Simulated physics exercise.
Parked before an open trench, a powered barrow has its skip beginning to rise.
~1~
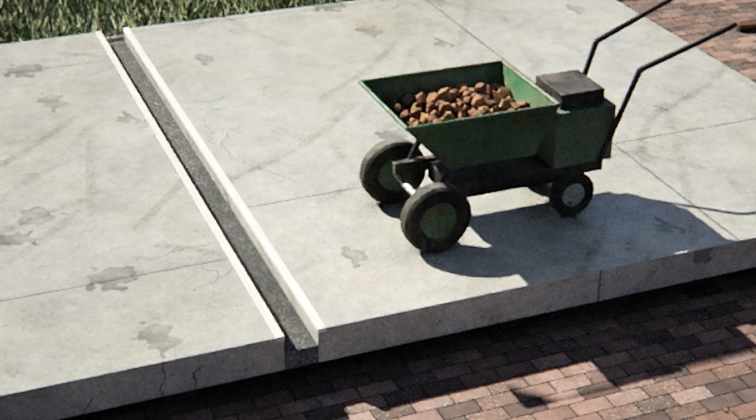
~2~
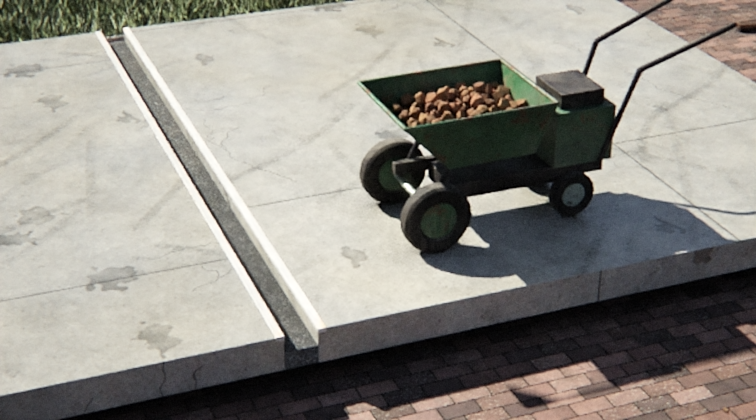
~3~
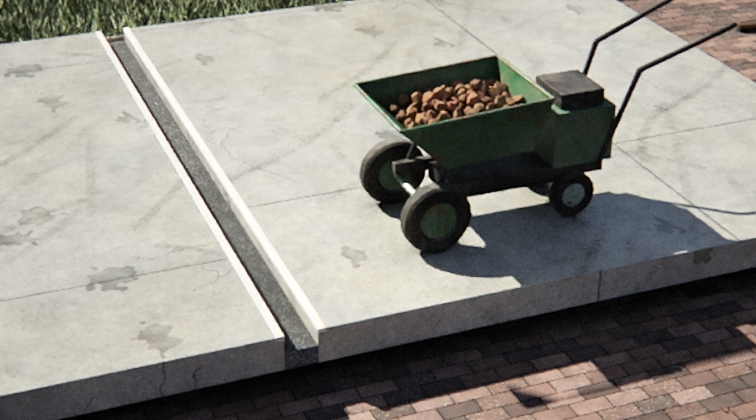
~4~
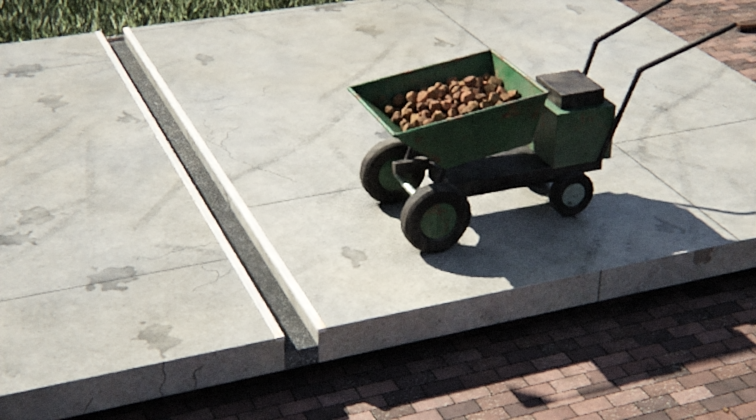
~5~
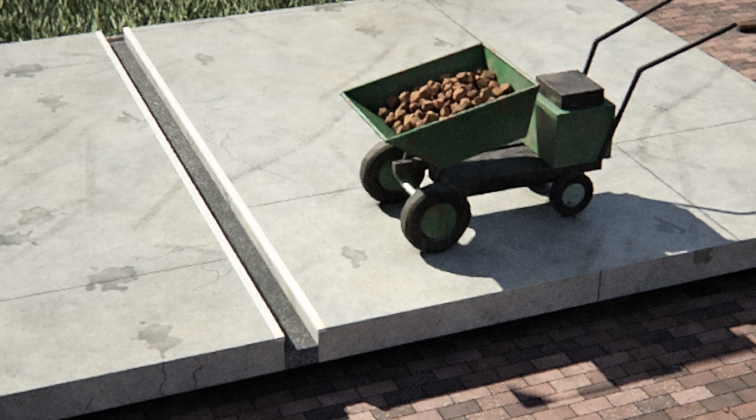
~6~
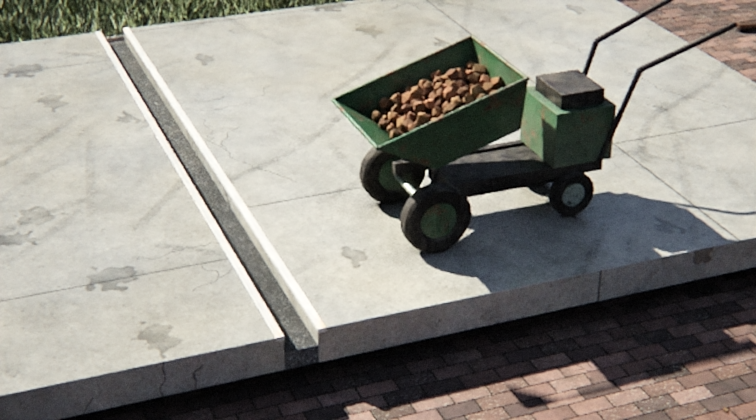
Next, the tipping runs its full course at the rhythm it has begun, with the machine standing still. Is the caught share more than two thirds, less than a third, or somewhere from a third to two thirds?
It is somewhere from a third to two thirds.
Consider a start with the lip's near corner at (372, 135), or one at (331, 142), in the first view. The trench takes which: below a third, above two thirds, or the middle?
Between a third and two thirds; then below one third.
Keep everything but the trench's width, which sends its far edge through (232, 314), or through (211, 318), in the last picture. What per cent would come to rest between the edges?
60 and 60 percent.
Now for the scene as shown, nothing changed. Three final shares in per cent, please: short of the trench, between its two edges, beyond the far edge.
I'd say about 45 per cent short, about 40 between and about 10 beyond.
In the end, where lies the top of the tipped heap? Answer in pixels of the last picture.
Approximate top: (283, 236).
Soon after the last picture, skip tipped steeply; all in the skip.
A little later, skip tipped steeply; about two thirds in the skip; about a quarter short of the trench; a small part in or heaped over the trench; a small part falling.
Later still, skip tipped right over; a small part in the skip; about a third short of the trench; about a third in or heaped over the trench; a small part beyond it.
At rest, skip tipped right over; a stray few in the skip; about half short of the trench; about a third in or heaped over the trench; a small part beyond it.
